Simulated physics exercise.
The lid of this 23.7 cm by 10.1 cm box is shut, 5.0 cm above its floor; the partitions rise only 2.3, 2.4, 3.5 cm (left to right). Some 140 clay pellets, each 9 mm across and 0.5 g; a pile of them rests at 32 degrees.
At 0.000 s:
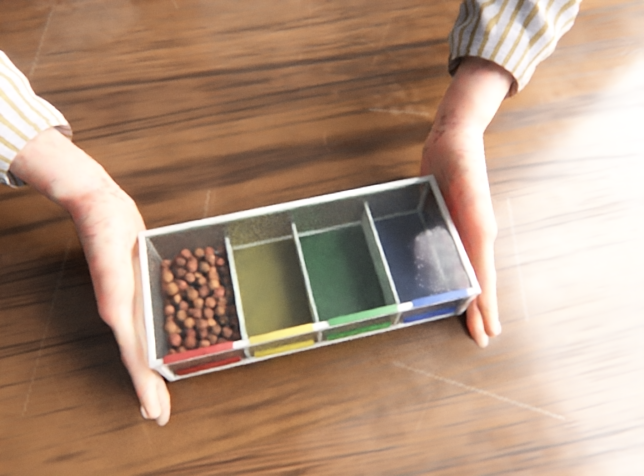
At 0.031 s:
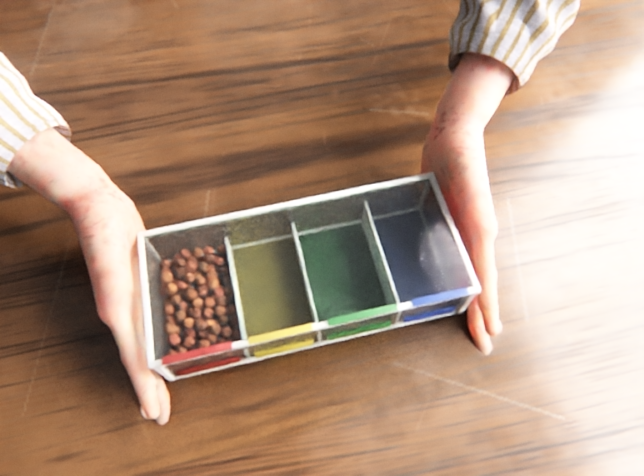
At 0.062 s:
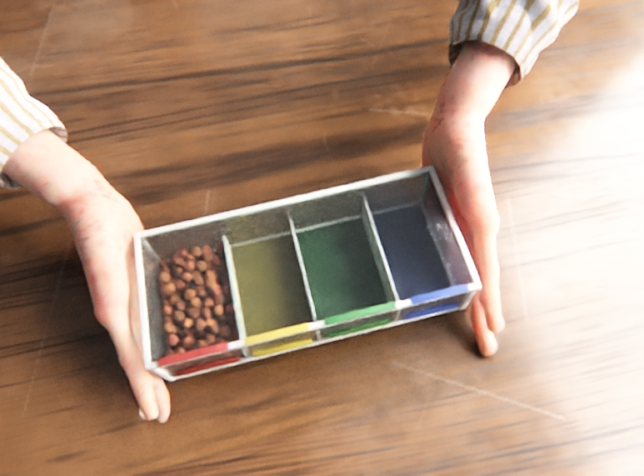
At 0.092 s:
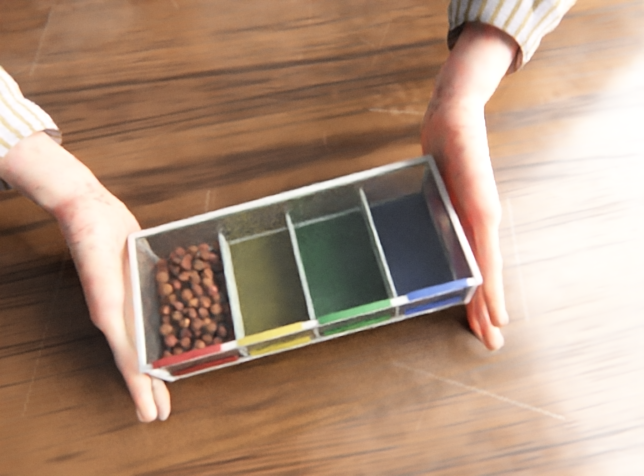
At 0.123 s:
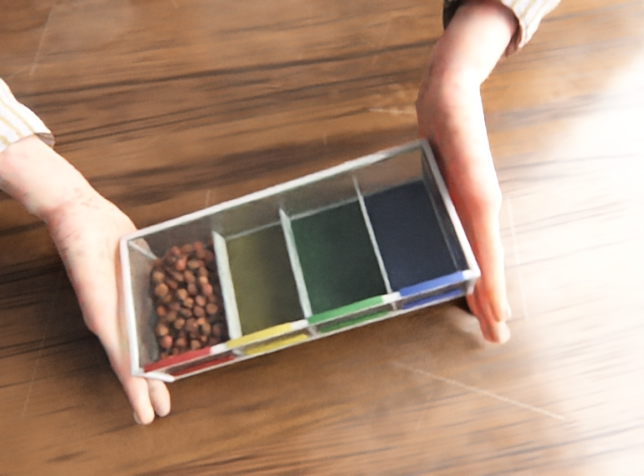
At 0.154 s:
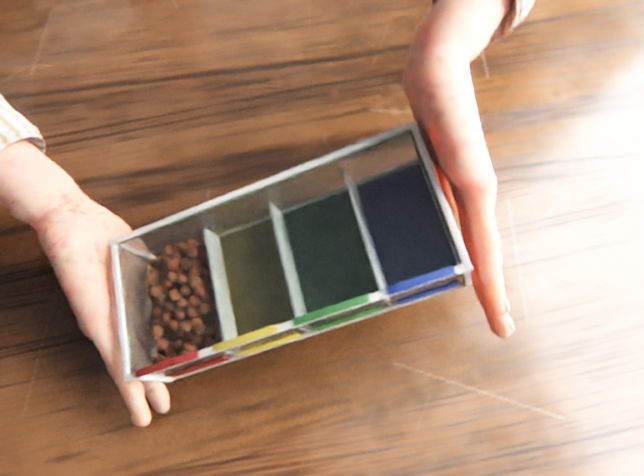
A clear, shallow box with red, yellow, green and blue compartments, left to right, lies between two hands in striped cuffs, seen from above over a streaked brown wooden table. Small reddish-brown pellets are heaped in the red compartment, while the other three are empty. The hands tilt the box, slowly then faster, raising its right side as the left dips, while the camera stays still.
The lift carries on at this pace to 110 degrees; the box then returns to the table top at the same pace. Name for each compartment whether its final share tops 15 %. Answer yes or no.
Red compartment: Yes; blue compartment: No; green compartment: No; yellow compartment: No.
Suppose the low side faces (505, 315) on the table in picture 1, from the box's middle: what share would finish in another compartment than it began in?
About 95 per cent.
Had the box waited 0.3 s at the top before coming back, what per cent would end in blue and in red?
Blue 0, red 100.
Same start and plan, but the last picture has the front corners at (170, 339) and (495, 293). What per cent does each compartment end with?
Red 5, blue 40, green 50, yellow 5.
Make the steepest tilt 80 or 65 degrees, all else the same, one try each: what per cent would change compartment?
About 0 and 0 per cent.
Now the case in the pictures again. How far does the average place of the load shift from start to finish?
About 0.5 cm.
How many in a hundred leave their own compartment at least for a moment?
Roughly 0 per cent.
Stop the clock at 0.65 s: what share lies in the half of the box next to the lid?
Roughly 50 per cent.
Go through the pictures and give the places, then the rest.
In the first picture, box tilt 0 degrees, front corners at (156, 361) and (473, 289); red 100 %.
In the second picture, box tilt 1 degrees, front corners at (155, 362) and (473, 288).
In the third picture, box tilt 3 degrees, front corners at (151, 363) and (474, 284), lowest corner left front.
In the fourth picture, box tilt 8 degrees, front corners at (146, 366) and (474, 279), lowest corner left front.
In the fifth picture, box tilt 14 degrees, front corners at (139, 370) and (471, 271), lowest corner left front.
In the sixth picture, box tilt 20 degrees, front corners at (131, 374) and (463, 265), lowest corner left front; red 100 %. The box's pace is about 215 degrees a second.
After 0.65 s, tilt 110 degrees; red 100 %.
After 0.99 s, tilt 46 degrees; red 100 %.
After 1.42 s, tilt 0 degrees; red 100 %.
At rest (1.8 s), red 100 %, blue 0 %, green 0 %, yellow 0 %.
